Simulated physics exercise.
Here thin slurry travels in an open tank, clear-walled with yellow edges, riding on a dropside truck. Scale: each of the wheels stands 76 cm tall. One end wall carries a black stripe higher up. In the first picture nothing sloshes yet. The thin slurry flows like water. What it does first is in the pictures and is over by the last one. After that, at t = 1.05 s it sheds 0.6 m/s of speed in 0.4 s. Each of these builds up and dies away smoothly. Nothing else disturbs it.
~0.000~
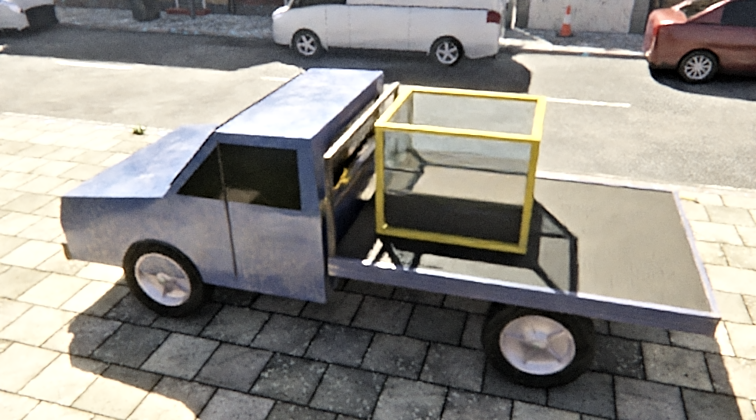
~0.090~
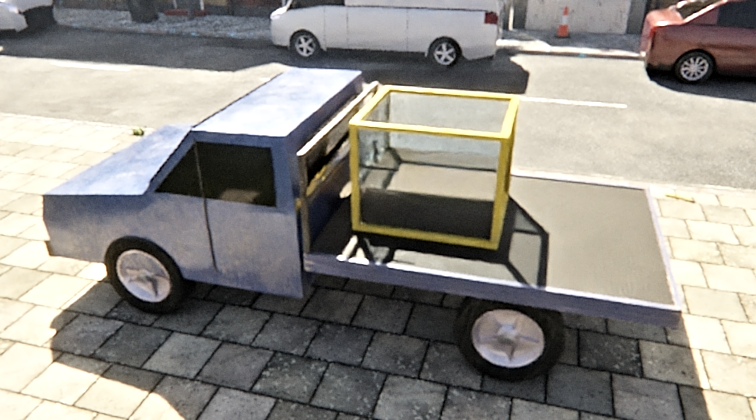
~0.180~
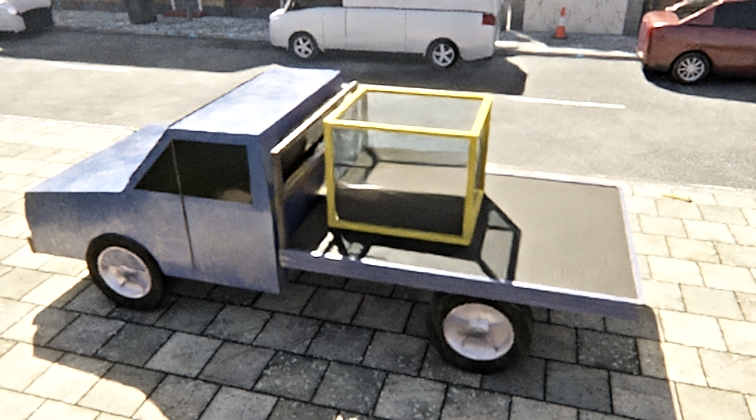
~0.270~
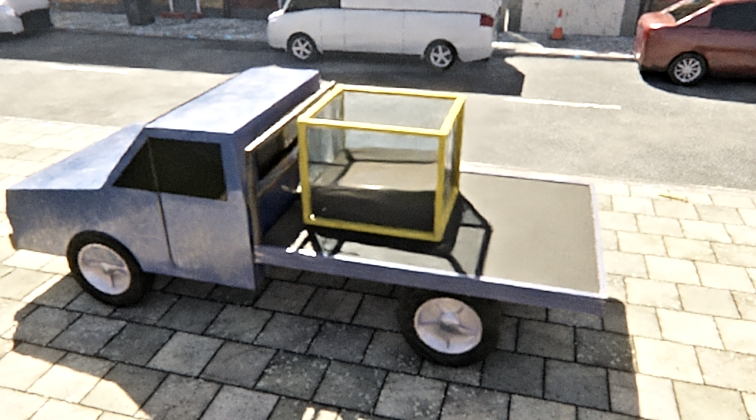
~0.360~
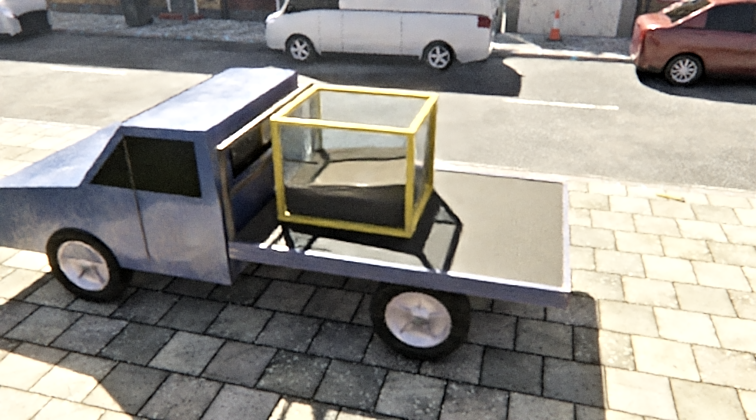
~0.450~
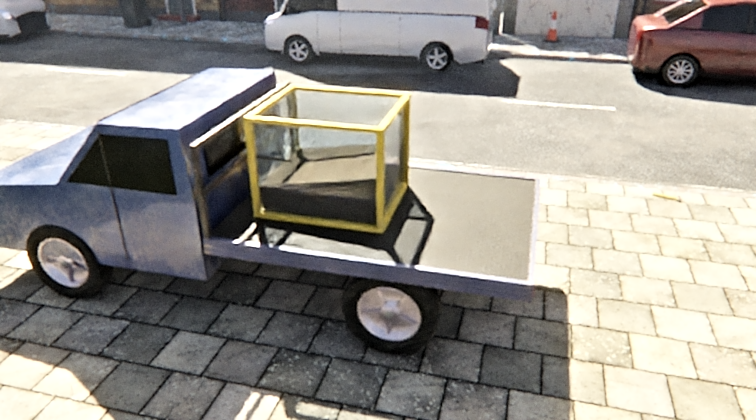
A sunlit street with pale block paving is seen from slightly above and to one side. A blue-grey flatbed truck faces left in the foreground, carrying a clear, yellow-edged tank of dark liquid behind its cab, with a white van and a red car beyond. The truck rolls steadily left, the liquid first lying level and then sloping gently up towards the back, while the camera drifts very slightly right.
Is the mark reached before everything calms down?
The wave gets there.
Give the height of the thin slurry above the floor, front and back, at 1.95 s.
Front 26 cm, back 46 cm.
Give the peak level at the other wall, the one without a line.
About 46 cm.
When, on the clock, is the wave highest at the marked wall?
At about 2.8 s.
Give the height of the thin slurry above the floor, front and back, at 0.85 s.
About 32 cm in front and 32 cm behind.
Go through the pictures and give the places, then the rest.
The surface is at (397, 185) by the front wall; at (514, 199) by the back wall; it lies level with the rim line; the front is on the left, levels are read along the near wall; the black line, on the front wall, is at (397, 170); a wheel hub at (536, 350), in the first picture.
The surface is at (372, 183) by the front wall; at (486, 196) by the back wall; it lies level with the rim line, in the second picture.
The surface is at (347, 180) by the front wall; at (458, 192) by the back wall; it lies level with the rim line, in the third picture.
The surface is at (322, 183) by the front wall; at (429, 185) by the back wall; it climbs 6° towards the back, in the fourth picture.
The surface is at (296, 182) by the front wall; at (400, 180) by the back wall; it climbs 8° towards the back, in the fifth picture.
The surface is at (271, 180) by the front wall; at (371, 175) by the back wall; it climbs 9° towards the back; a wheel hub at (387, 318), in the sixth picture.
Then, 0.85 s in, the surface is 32 cm up at the front and 32 cm at the back; nothing has left.
Then, 1.35 s in, the surface is 43 cm up at the front and 20 cm at the back; nothing has left.
Then, 1.95 s in, the surface is 26 cm up at the front and 45 cm at the back; nothing has left.
Then, 4.43 s in, the waves are smaller; the highest at the front wall was 57 cm, at 2.75 s, against a line at 48 cm.
